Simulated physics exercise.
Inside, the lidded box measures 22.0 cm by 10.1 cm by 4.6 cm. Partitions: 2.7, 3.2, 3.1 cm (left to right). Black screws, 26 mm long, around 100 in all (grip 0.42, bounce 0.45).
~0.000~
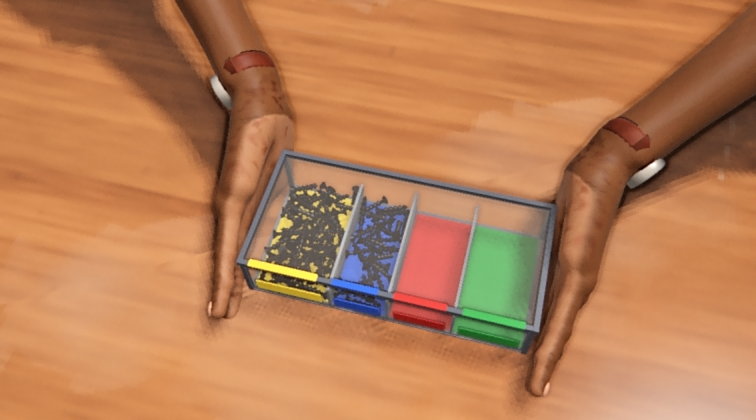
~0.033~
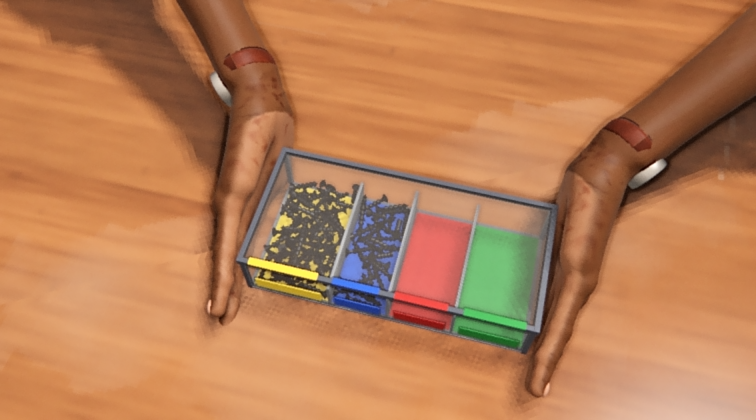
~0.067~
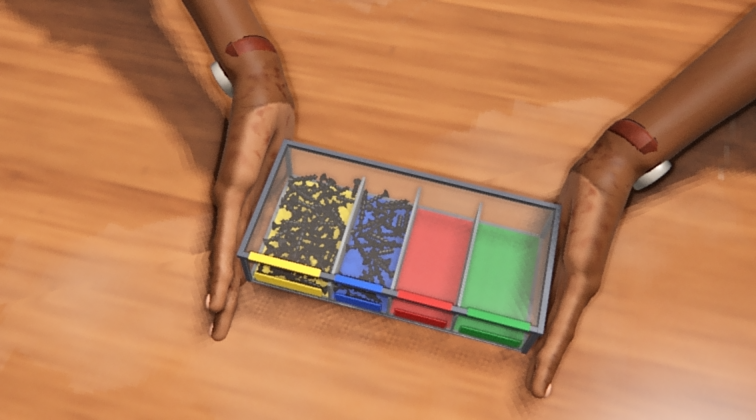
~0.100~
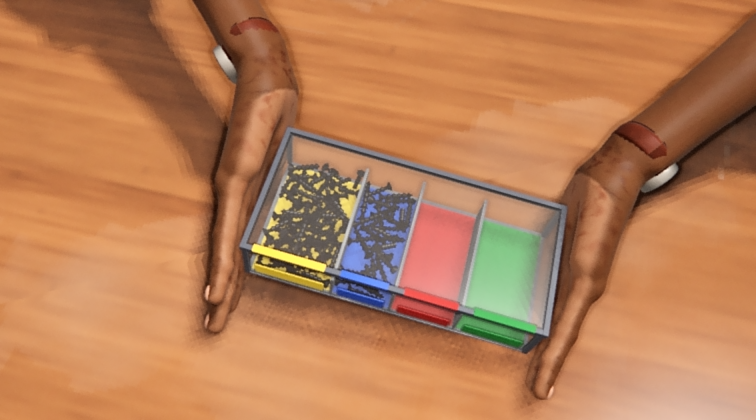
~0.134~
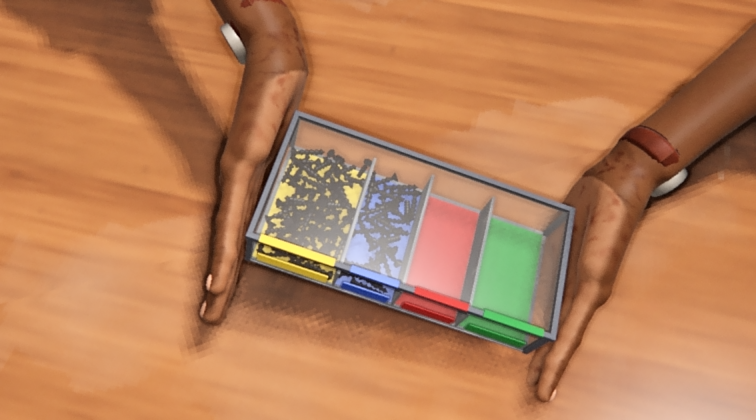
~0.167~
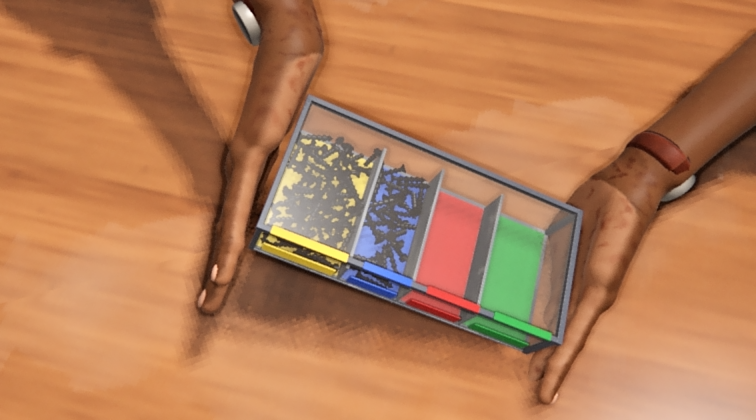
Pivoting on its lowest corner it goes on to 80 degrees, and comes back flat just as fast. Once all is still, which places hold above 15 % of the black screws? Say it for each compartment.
Red below, blue above, green below, yellow above.
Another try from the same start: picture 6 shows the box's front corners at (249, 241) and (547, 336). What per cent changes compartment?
Then about 20 per cent.
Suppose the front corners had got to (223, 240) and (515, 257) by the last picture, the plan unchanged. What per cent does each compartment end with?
Red 0, blue 25, green 0, yellow 75.
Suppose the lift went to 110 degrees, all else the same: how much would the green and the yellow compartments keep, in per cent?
Green 5; yellow 40.
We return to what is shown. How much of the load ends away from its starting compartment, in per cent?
About 25 per cent.
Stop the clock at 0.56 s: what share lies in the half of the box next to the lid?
Roughly 60 per cent.
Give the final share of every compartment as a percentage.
Red 10, blue 40, green 5, yellow 45.
After 0.56 s, tilt 79 degrees; blue 40 %, yellow 60 %.
After 0.83 s, tilt 31 degrees; red 10 %, blue 40 %, green 5 %, yellow 50 %.
After 1.19 s, tilt 0 degrees; red 10 %, blue 40 %, green 5 %, yellow 45 %.
In the end, at 1.6 s, red 10 %, blue 40 %, green 5 %, yellow 45 %.
